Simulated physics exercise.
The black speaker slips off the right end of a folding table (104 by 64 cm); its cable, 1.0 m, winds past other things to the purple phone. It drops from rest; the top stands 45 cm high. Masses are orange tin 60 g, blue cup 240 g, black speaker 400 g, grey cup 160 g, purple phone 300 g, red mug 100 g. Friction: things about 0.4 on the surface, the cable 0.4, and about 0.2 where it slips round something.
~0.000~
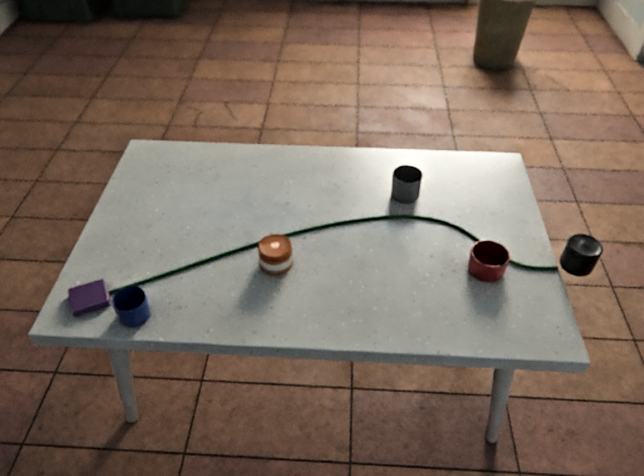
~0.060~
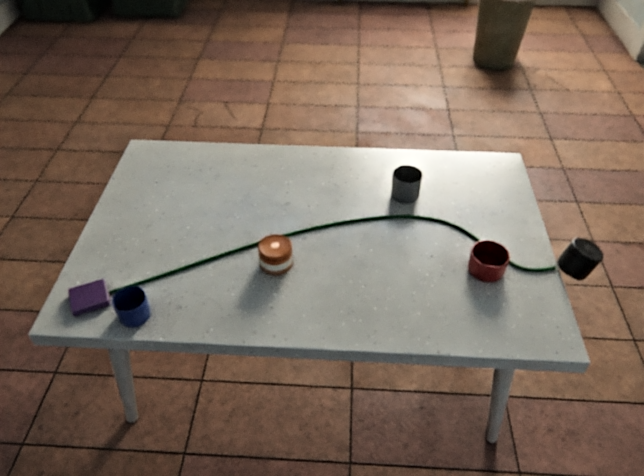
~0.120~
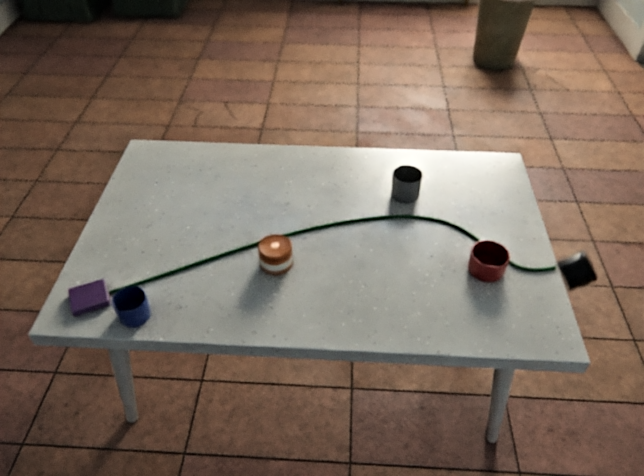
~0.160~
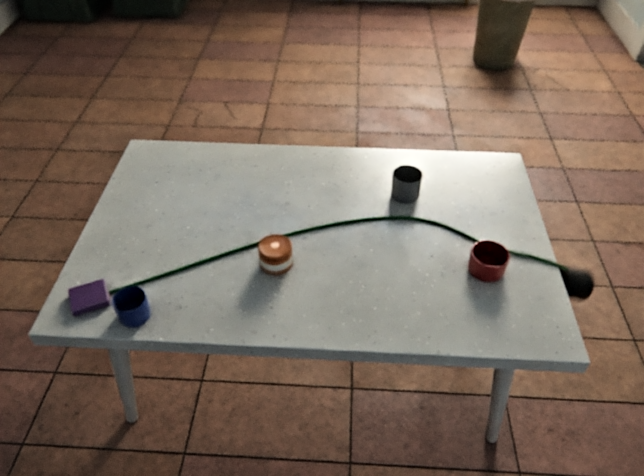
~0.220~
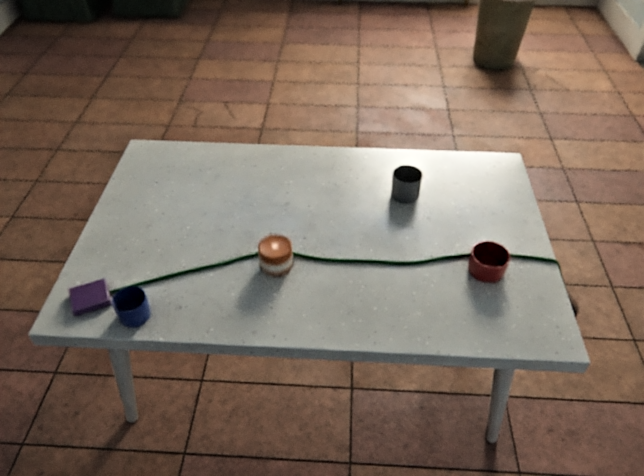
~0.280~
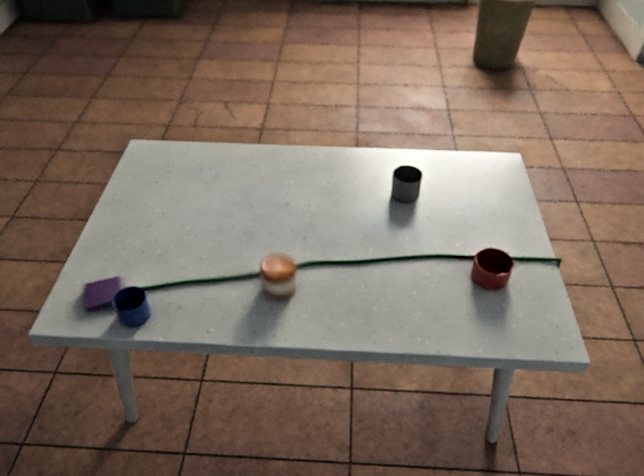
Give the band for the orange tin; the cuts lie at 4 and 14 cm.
Result: Orange tin travels a long way.
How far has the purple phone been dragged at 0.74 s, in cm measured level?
Some 18 cm.
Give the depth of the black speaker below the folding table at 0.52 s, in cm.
About 25 cm.
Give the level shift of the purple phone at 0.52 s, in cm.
Some 12 cm.
At 0.5 s, the cable's tail end at (166, 286); orange tin 23 cm off its start, black speaker over the edge, purple phone 11 cm off its start.
At 0.7 s, the cable's tail end at (199, 283); orange tin over the edge, purple phone 17 cm off its start, black speaker over the edge.
At 1.0 s, the cable's tail end at (245, 280); orange tin over the edge, purple phone 27 cm off its start at (226, 277), black speaker over the edge.
At 1.2 s, the cable's tail end at (257, 279); orange tin over the edge, purple phone 29 cm off its start, black speaker over the edge.
At 2.4 s, the cable's tail end at (257, 279); orange tin over the edge, purple phone 29 cm off its start at (238, 277), black speaker over the edge, red mug 4 cm off its start at (498, 267).
